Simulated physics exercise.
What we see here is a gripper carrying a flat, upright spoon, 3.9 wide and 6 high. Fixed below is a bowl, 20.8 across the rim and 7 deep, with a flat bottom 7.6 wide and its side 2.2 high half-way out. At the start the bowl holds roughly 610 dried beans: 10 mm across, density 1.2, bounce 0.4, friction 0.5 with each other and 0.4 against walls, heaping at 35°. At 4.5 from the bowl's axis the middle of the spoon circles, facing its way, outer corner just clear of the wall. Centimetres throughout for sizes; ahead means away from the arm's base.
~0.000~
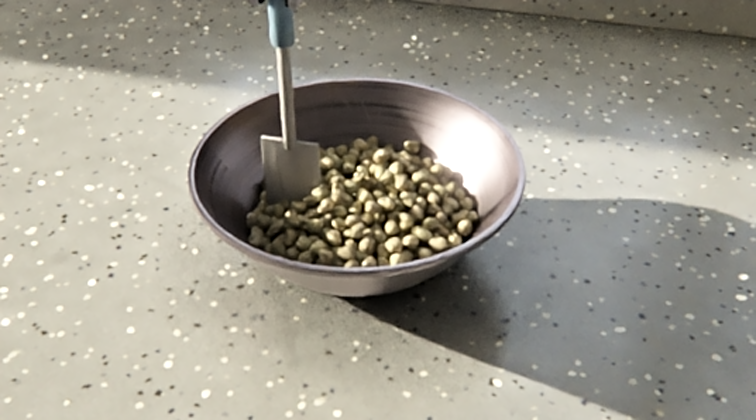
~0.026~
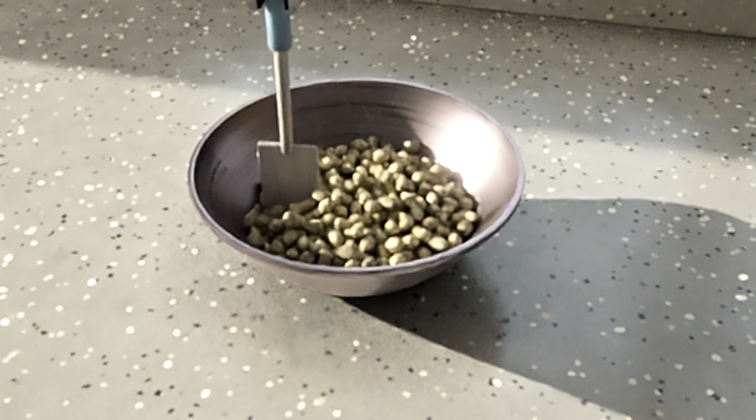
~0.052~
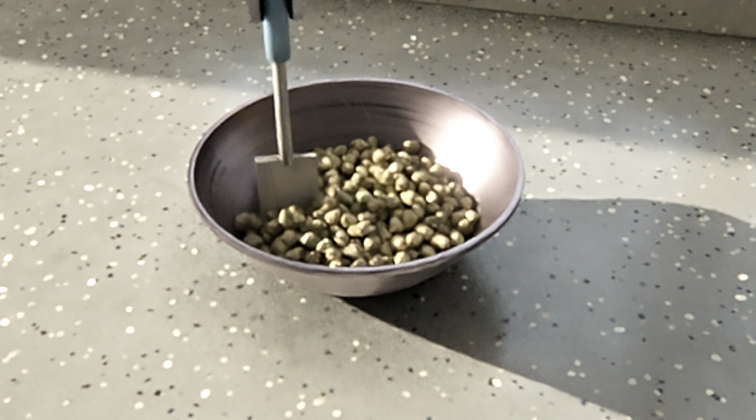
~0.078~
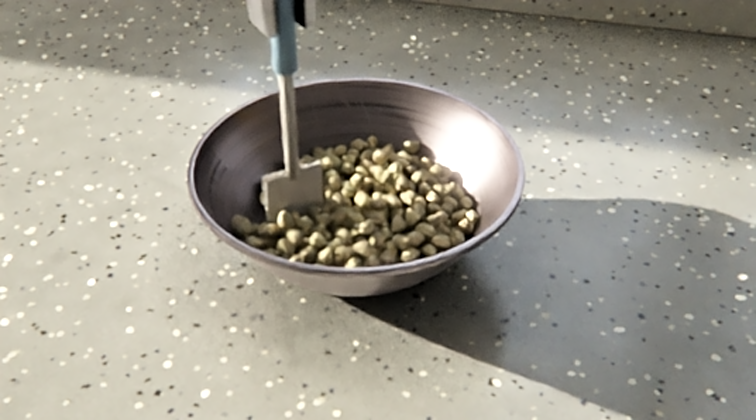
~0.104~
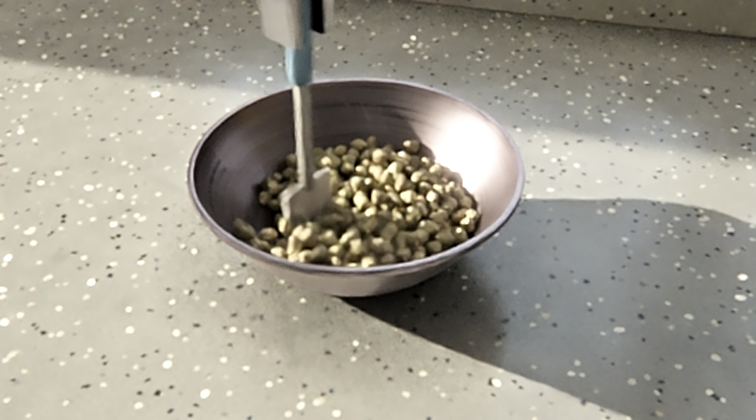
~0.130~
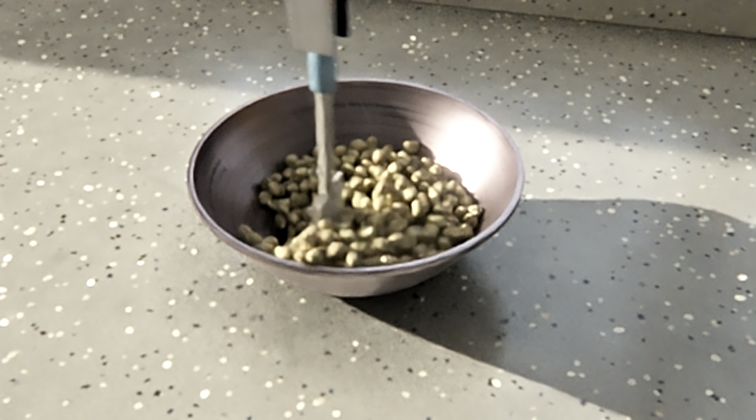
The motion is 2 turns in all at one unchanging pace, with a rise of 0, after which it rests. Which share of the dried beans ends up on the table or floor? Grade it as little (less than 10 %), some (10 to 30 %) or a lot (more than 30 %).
Grade: Some, 10 to 30 %.
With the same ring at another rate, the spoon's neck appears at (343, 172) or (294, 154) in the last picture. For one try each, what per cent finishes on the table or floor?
Around 30 and 5 percent, in that order.
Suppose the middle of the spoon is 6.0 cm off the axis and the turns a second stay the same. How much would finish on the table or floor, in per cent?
Around 20 in a hundred, in that case.
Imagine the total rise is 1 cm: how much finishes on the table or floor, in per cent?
It comes to some 15 per cent.
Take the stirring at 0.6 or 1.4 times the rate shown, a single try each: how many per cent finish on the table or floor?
5 % and 45 %.
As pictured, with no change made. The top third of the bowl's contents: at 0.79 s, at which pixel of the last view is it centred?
I'd say about (442, 160).
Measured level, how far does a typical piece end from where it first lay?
My guess is close to 10 centimetres.
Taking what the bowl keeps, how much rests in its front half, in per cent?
Estimate: Some 60 %.
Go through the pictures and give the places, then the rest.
In the first frame, the spoon neck at (288, 121), 0° round; upper third of the load around (368, 204), from x 255 to 470, top at y 145; 606 in the bowl.
In the second frame, the spoon neck at (286, 125), 7° round; upper third of the load around (366, 207), from x 250 to 470, top at y 145.
In the third frame, the spoon neck at (285, 137), 24° round; upper third of the load around (362, 214), from x 245 to 470, top at y 145.
In the fourth frame, the spoon neck at (291, 150), 44° round; upper third of the load around (361, 224), from x 240 to 470, top at y 145.
In the fifth frame, the spoon neck at (306, 161), 63° round; upper third of the load around (363, 230), from x 240 to 470, top at y 145.
In the sixth frame, the spoon neck at (327, 169), 83° round; upper third of the load around (373, 234), from x 245 to 475, top at y 145; 606 in the bowl.
After 0.46 s, 332° round, highest piece 10 above the table; 568 in the bowl, 24 on the table or floor, 14 in flight or on the tool.
After 0.79 s, 221° round, highest piece 9 above the table; 527 in the bowl, 70 on the table or floor, 9 in flight or on the tool.
After 1.15 s, 0° round, highest piece 8 above the table; 496 in the bowl, 109 on the table or floor, 1 in flight or on the tool.
After 1.85 s, 0° round, highest piece 8 above the table; 496 in the bowl, 110 on the table or floor.
In the end, 496 in the bowl, 110 on the table or floor. That is 18 % on the table or floor.
